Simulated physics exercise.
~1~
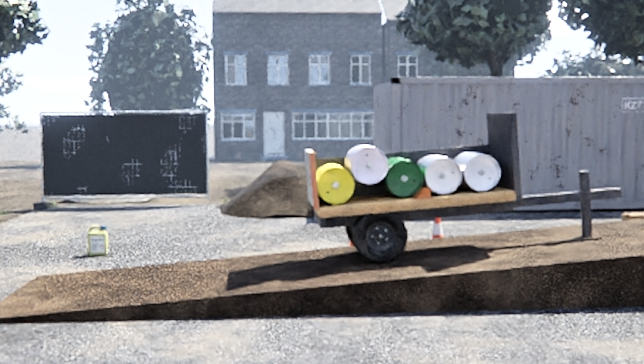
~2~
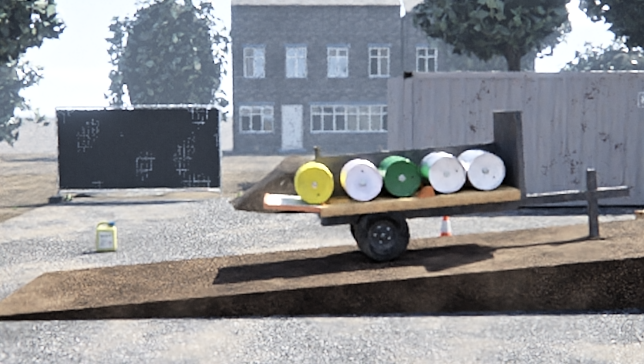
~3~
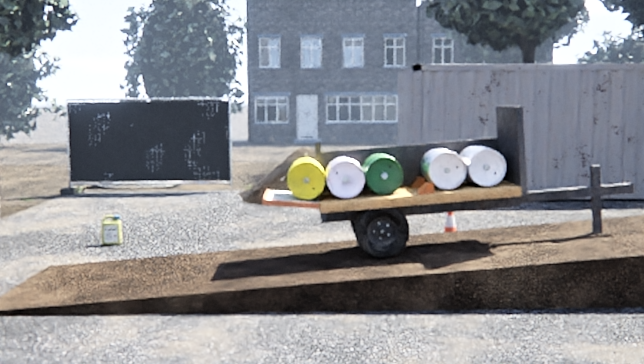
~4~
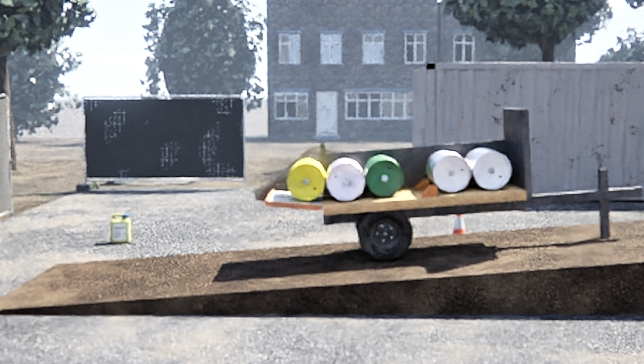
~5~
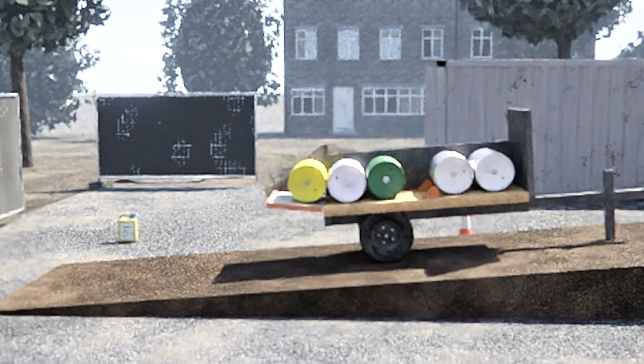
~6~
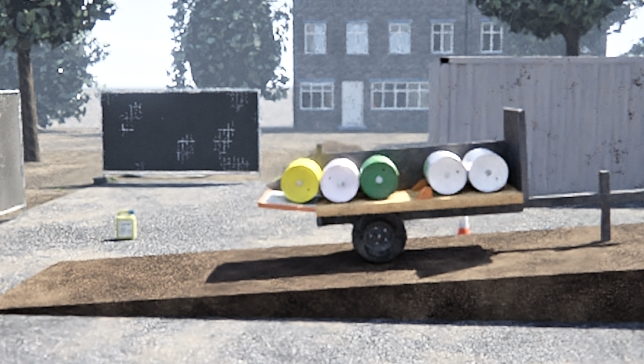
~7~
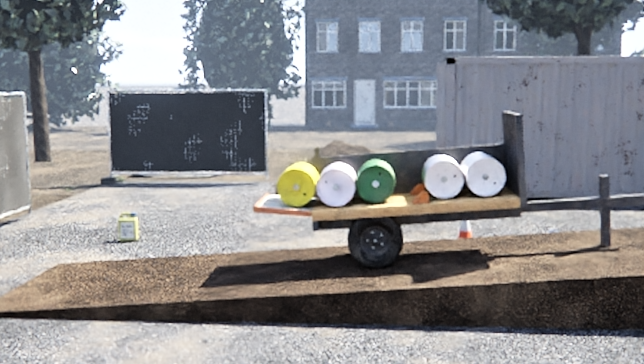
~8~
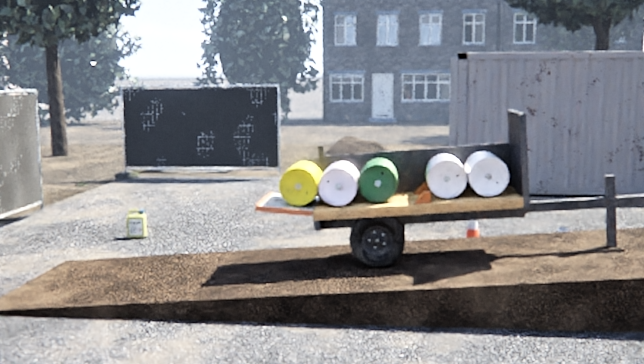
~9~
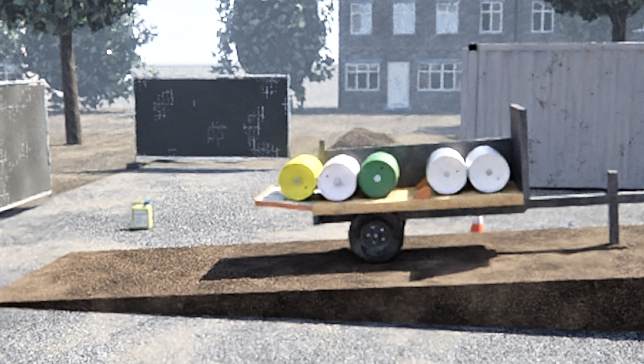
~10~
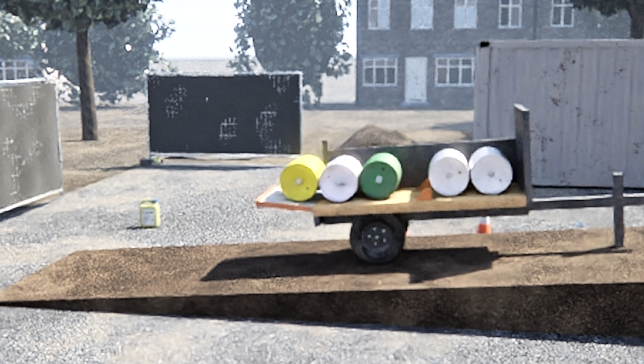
Five drums on a sloping trailer, three rolling slightly left as the tailgate drops, then all resting aboard, yellow on the gate.
